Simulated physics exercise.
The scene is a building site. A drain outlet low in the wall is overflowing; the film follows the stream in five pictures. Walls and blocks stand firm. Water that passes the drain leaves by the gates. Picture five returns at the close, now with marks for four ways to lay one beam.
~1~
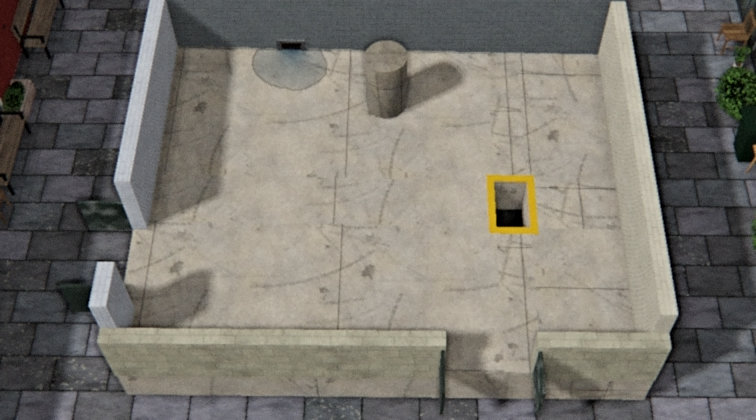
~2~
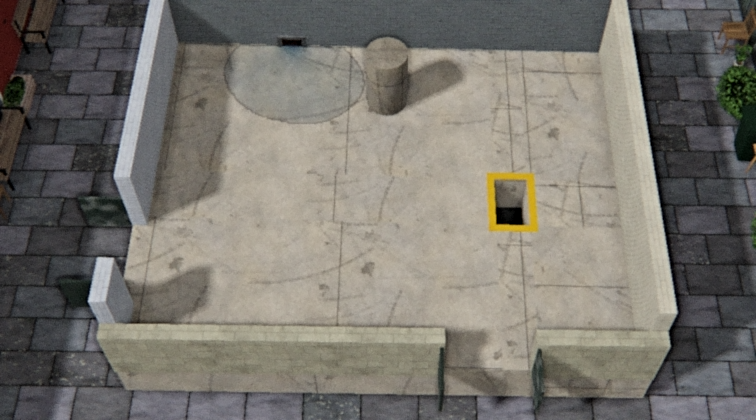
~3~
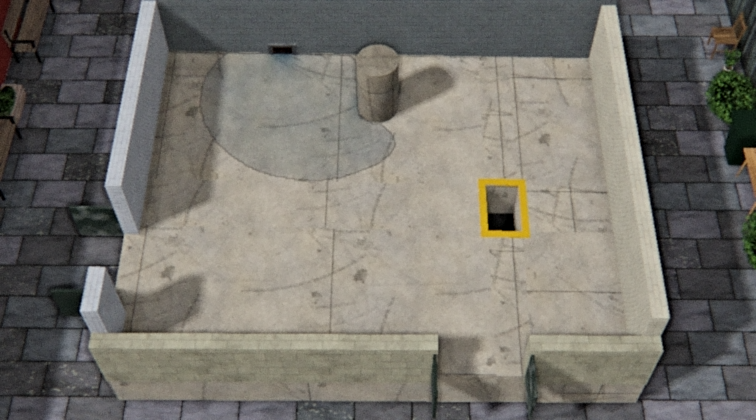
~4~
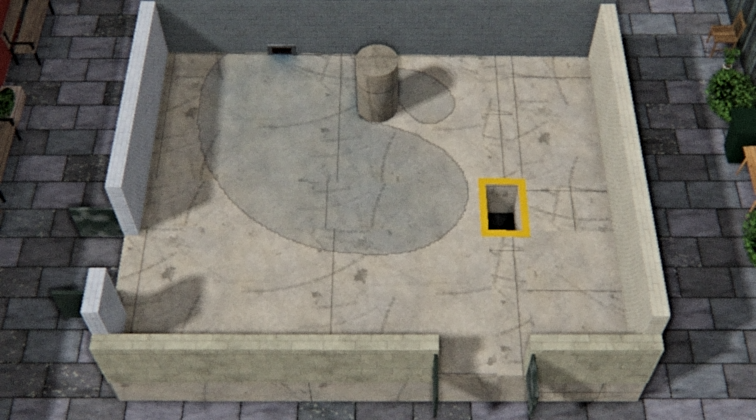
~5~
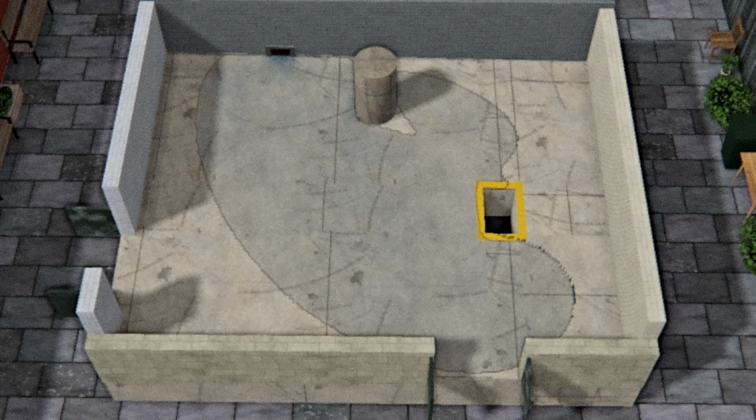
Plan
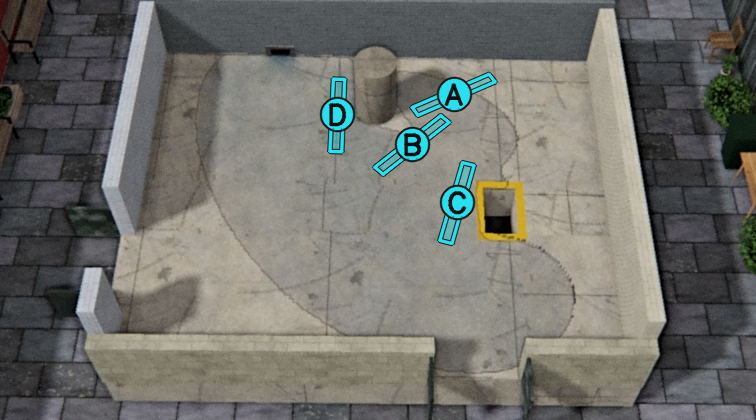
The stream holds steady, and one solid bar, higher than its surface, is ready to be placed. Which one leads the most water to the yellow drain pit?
A works best here.
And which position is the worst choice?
It is C.
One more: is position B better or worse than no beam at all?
Position B is worse.
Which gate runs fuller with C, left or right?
The right one.
In cyan, A from (415, 111) to (492, 78); B from (378, 170) to (444, 119); C from (445, 241) to (468, 164); D from (335, 151) to (339, 79).
With A, about 20 % of the stream goes into the yellow drain pit, about 72 % out by the gates.
With B, about 9 % of the stream goes into the yellow drain pit, about 85 % out by the gates.
With C, about 4 % of the stream goes into the yellow drain pit, about 87 % out by the gates.
With D, about 10 % of the stream goes into the yellow drain pit, about 83 % out by the gates.
